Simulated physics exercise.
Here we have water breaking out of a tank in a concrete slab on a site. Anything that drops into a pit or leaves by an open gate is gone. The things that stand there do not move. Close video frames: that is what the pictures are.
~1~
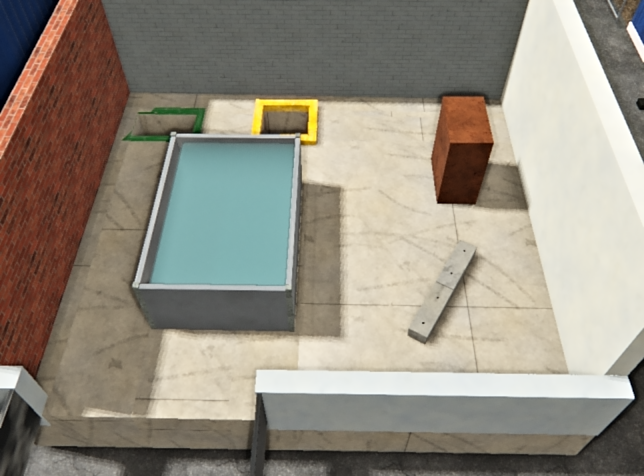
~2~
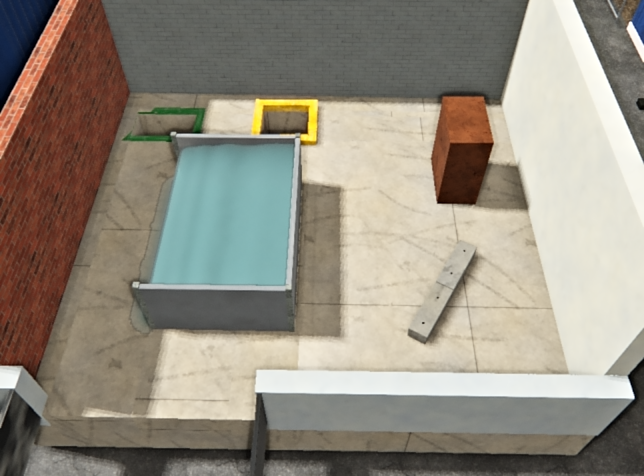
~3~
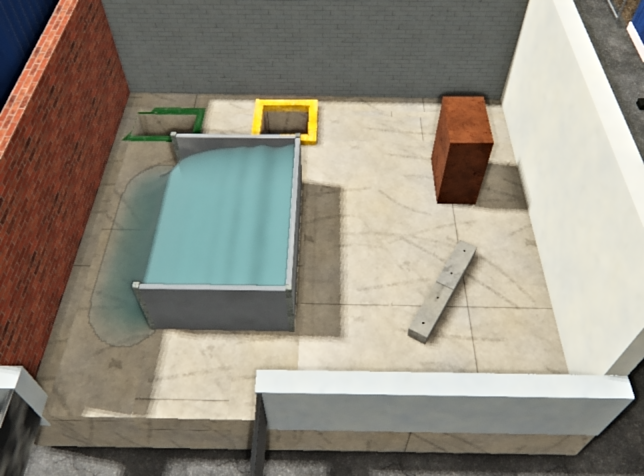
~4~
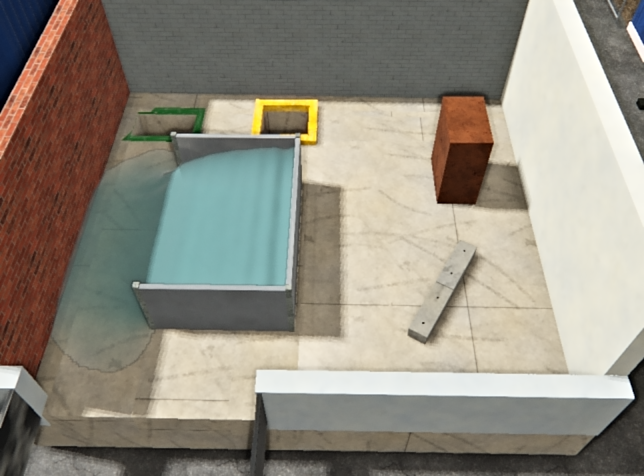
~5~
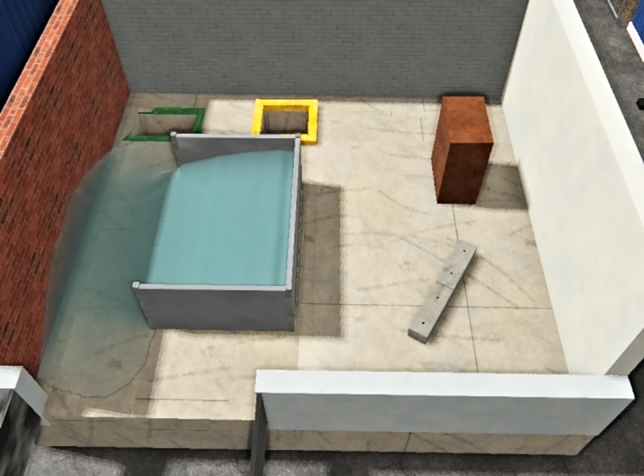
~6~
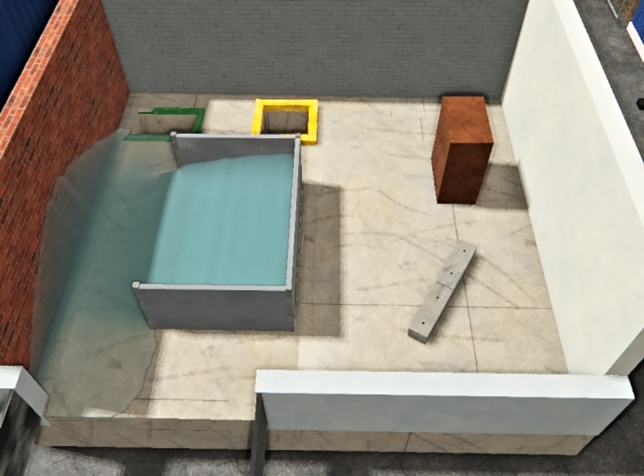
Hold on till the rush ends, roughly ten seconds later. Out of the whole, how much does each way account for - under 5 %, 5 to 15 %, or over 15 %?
By the end, the gate accounts for over 15 %; the green pit accounts for over 15 %; the yellow pit accounts for under 5 %.
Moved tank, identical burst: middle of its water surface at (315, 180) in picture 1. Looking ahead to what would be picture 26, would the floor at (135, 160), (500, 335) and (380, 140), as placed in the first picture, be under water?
In sequence: Inundated, next unflooded, then unflooded.
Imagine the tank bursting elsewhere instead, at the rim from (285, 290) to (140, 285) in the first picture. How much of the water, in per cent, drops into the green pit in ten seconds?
I'd estimate the green pit takes around 0 percent.
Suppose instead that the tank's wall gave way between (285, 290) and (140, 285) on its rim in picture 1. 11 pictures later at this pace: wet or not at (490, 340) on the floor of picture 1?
At that point: Swamped.
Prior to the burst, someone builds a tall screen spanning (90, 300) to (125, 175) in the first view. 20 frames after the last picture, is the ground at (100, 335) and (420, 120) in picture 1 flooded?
In the listed order, the first spot is swamped and the second is swamped.
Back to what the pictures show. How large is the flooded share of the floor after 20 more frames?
About 40 %.
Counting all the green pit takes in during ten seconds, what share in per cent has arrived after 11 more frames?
About 35 per cent.
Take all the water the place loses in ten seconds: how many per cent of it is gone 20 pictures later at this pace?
It comes to around 60 per cent.
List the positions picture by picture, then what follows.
In the first picture, still water in the water tank at (226, 208).
In the second picture, the front is at a hidden place, out from the gap at (169, 232).
In the third picture, the front is at (159, 170), out from the gap at (170, 236).
In the fourth picture, water pours out at (171, 237) and has run to (151, 156).
In the fifth picture, the front is at a hidden place, out from the gap at (171, 238).
In the sixth picture, water pours out at (171, 238) and has run to (119, 130).
A moment on, water covers 20 % of the floor; the gate 2 %, the green pit 3 %, the yellow pit 0 %.
Next, water covers 30 % of the floor; the gate 11 %, the green pit 12 %, the yellow pit 0 %.
Then, water covers 40 % of the floor; the gate 23 %, the green pit 21 %, the yellow pit 0 %.
Later, water covers 40 % of the floor; the gate 31 %, the green pit 27 %, the yellow pit 1 %.
In the end, water covers 50 % of the floor; the gate 39 %, the green pit 33 %, the yellow pit 1 %.
